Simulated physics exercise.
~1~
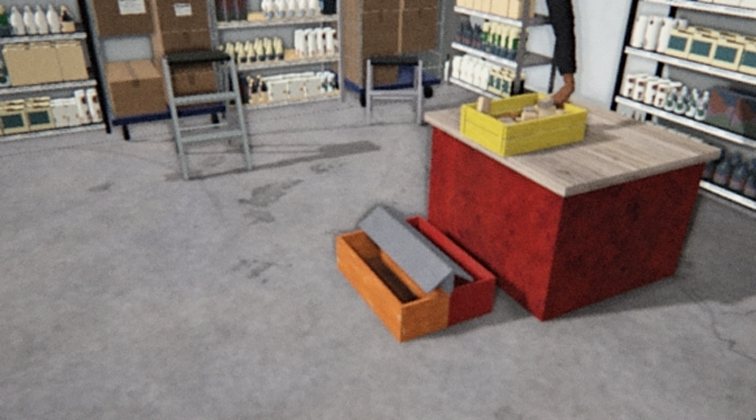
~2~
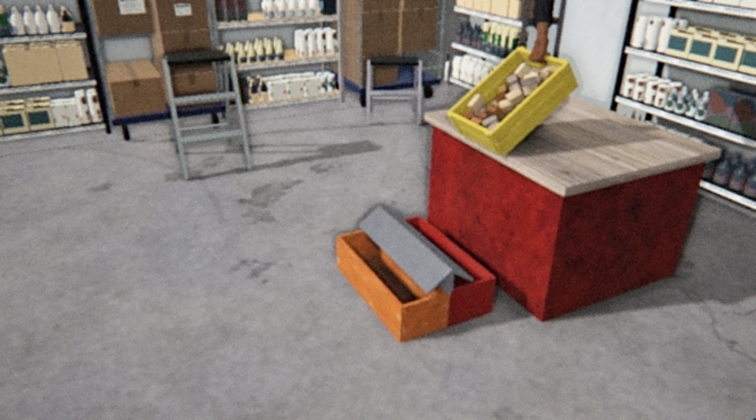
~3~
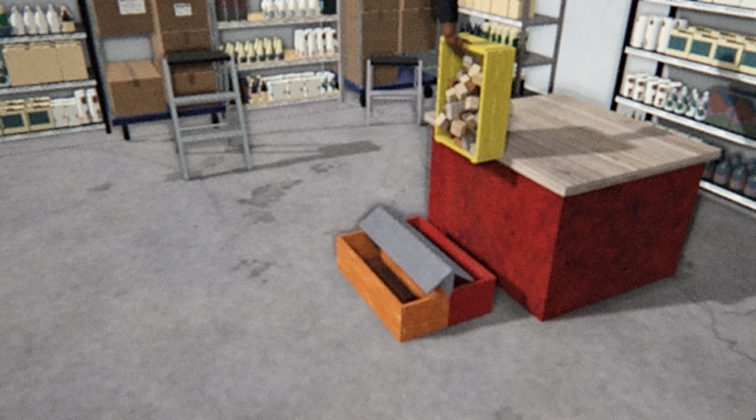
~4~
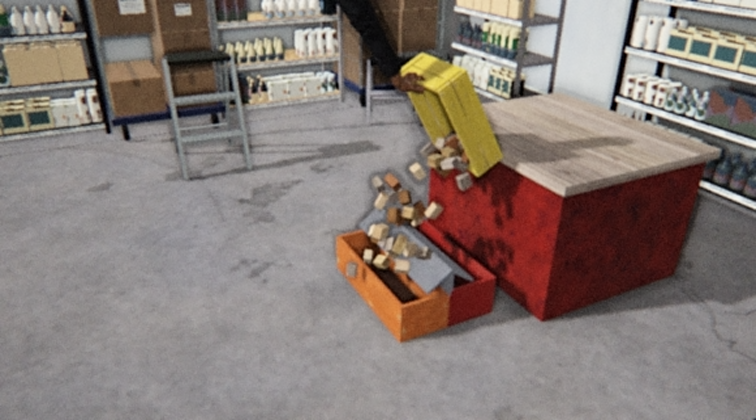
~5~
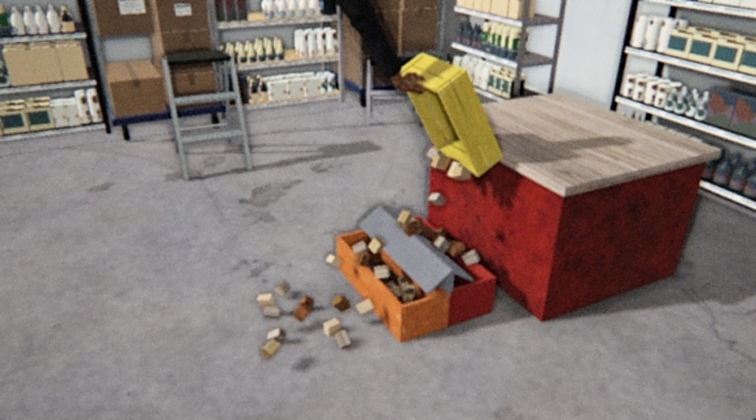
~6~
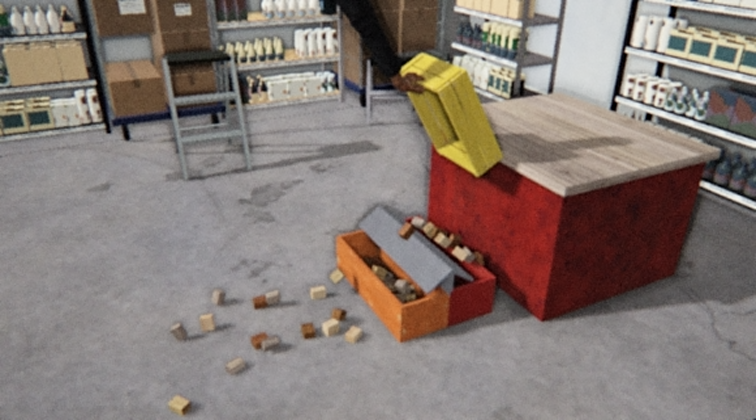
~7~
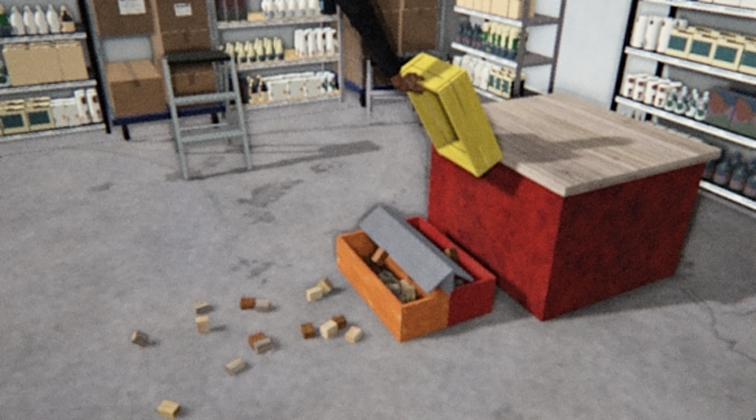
A yellow crate full of small wooden blocks sits on a pale wooden bench top with red sides, in a storeroom with stocked shelves, seen from above by a still camera. On the grey floor to the left of the bench, an orange tub and a red tub lie side by side beneath a grey ridge. A hand tilts the crate leftward over the bench edge until it hangs steeply downward. The blocks tumble out, some dropping into the tubs while others bounce and scatter across the floor. The emptied crate stays tipped, with blocks resting in the tubs and strewn to the left.
